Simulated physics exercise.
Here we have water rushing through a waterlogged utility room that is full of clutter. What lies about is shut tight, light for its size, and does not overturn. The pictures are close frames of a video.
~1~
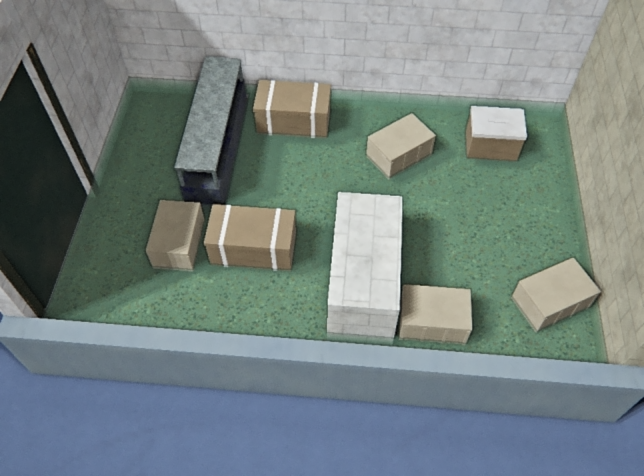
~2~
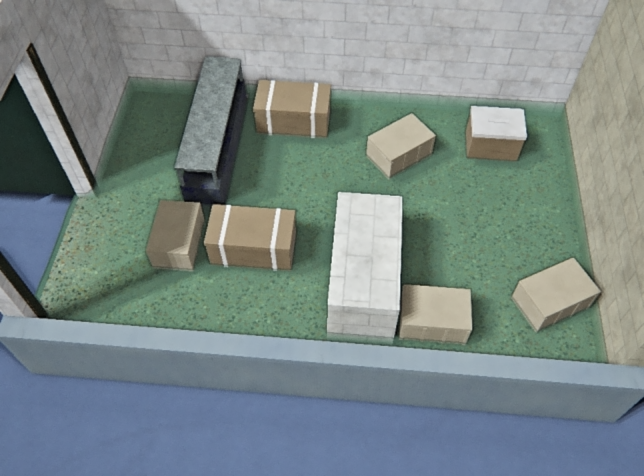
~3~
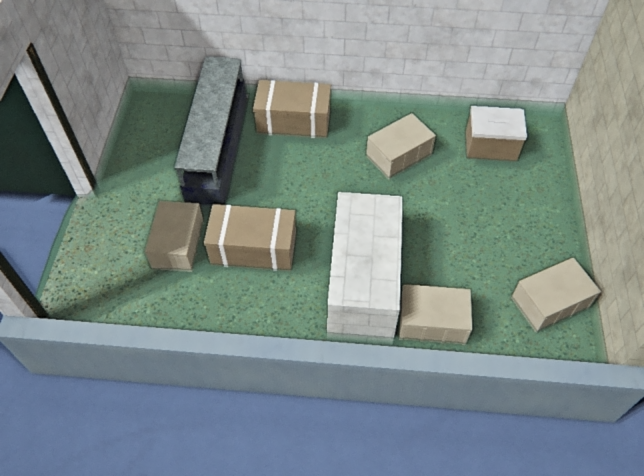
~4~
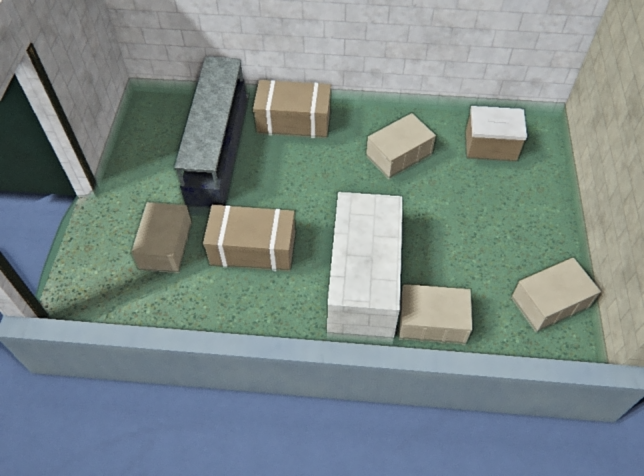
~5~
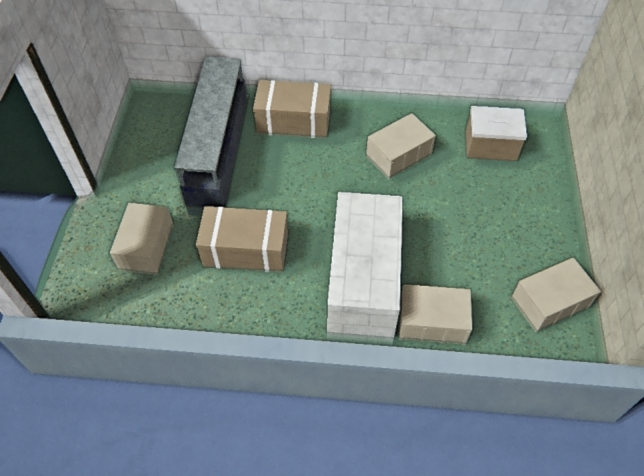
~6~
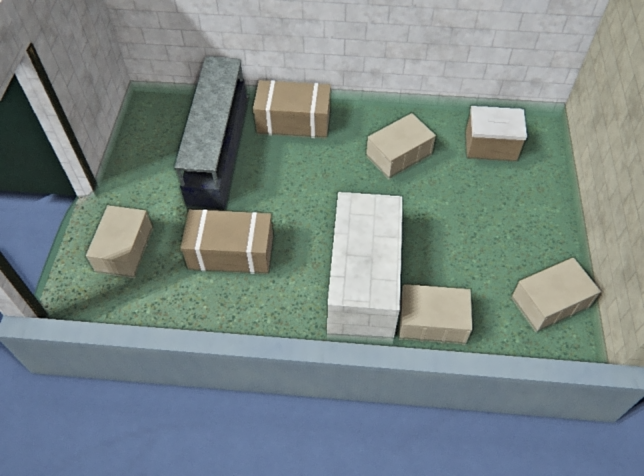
The footage shows a green-floored room scattered with boxes, where the dark door panel at left gives way to an open gap; then a plain brown box slides left toward the opening, followed by a white-strapped box shifting slightly left.
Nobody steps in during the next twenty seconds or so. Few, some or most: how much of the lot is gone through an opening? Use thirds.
It is one to two thirds.
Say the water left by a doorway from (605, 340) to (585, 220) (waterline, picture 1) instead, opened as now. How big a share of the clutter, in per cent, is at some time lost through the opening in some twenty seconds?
I make it 90 per cent.
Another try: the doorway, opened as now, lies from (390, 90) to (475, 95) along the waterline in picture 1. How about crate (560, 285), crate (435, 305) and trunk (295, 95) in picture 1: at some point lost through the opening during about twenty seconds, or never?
As listed: Left behind, stays, through.
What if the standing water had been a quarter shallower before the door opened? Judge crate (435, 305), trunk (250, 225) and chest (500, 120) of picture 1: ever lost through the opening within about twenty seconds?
As listed: No, gone, inside.
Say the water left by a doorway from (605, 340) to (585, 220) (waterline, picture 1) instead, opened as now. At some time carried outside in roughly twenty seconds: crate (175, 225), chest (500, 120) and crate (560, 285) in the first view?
As listed: Left behind, through, out.
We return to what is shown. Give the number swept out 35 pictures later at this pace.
I count 3.
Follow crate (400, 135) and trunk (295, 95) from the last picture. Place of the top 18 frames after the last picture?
Around (229, 223) and (274, 113).
A moment on, 1 of 7 are out; 6 afloat.
Next, 2 of 7 are out; 5 afloat.
Later, 3 of 7 are out; 4 afloat.
In the end, 3 of 7 are out; 4 afloat.
